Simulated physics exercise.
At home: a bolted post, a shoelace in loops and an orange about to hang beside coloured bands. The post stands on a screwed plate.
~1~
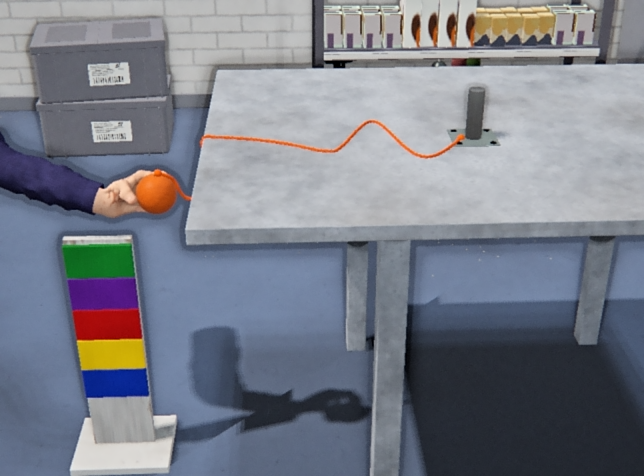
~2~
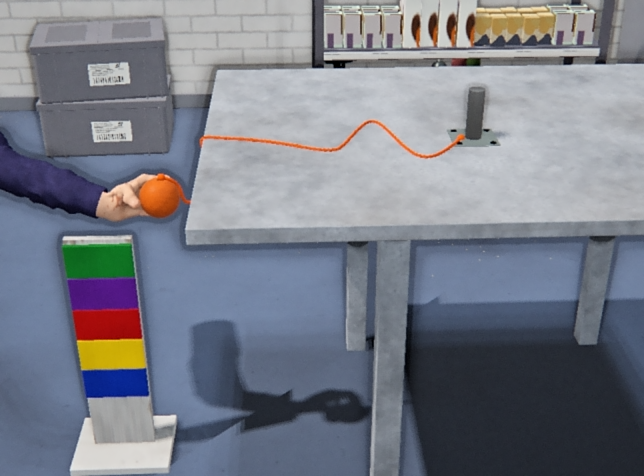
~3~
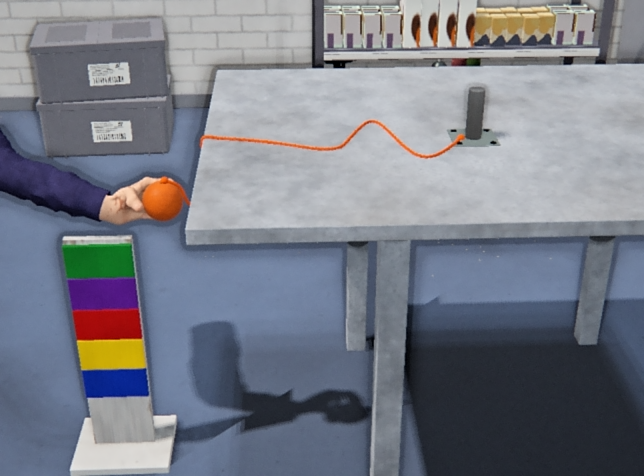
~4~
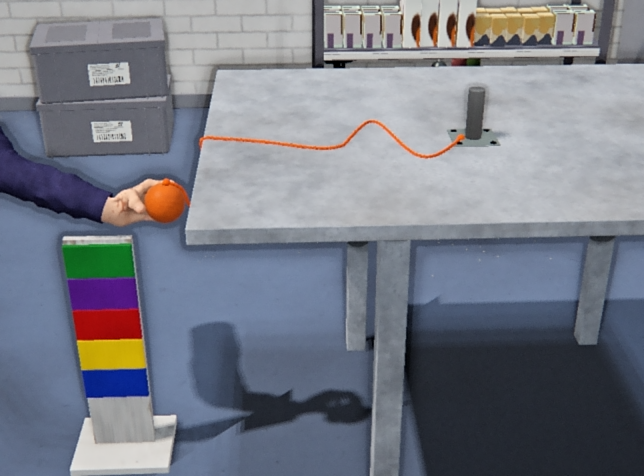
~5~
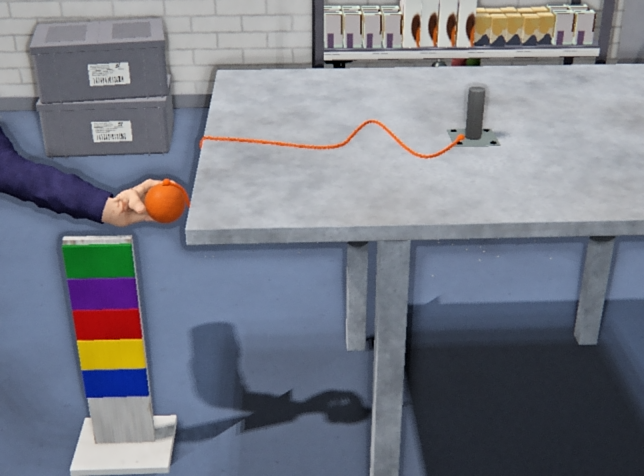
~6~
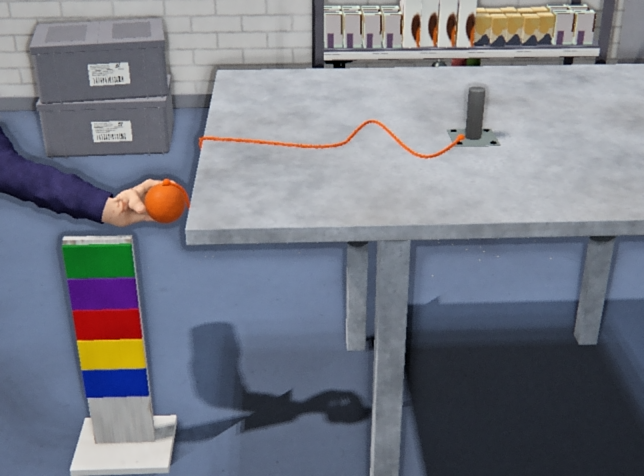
The clip opens on a hand holding an orange ball-like object at the left edge of a grey table, above a stand with green, purple, red, yellow and blue bands, while an orange cord runs wavily to a post. The hand shifts slightly right, then stays almost still.
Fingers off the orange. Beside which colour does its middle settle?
Its centre hangs level with the blue band.
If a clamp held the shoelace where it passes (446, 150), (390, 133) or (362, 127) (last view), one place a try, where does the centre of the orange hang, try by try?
In that order: (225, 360), (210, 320) and (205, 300).
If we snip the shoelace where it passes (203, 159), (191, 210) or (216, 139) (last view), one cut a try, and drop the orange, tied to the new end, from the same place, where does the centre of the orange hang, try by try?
About (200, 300), (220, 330) and (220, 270).
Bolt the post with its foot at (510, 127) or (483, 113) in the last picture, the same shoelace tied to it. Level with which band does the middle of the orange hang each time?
One after the other, yellow; yellow.
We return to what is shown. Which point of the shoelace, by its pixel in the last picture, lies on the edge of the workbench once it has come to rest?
It lies at about (330, 146).
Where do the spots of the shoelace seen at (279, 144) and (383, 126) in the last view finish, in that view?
At (208, 185), then (303, 135).
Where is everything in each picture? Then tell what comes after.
Orange (157, 193); green (99, 263); purple (103, 295); red (107, 326); yellow (112, 356); blue (116, 384), in the first picture.
Orange (160, 197); shoelace through (440, 154) (390, 132) (349, 140) (277, 143) (203, 159), in the second picture.
Orange (163, 201), in the third picture.
Orange (165, 203); shoelace through (440, 154) (390, 132) (349, 140) (271, 143) (203, 165), in the fourth picture.
Orange (165, 203), in the fifth picture.
Orange (165, 203); shoelace through (440, 154) (390, 132) (349, 140) (266, 143) (203, 171), in the sixth picture.
Early on, orange near (230, 325); level with red.
Midway, orange near (217, 362); level with blue.
Finally, orange near (229, 366); level with blue. Its middle rests at the blue band.
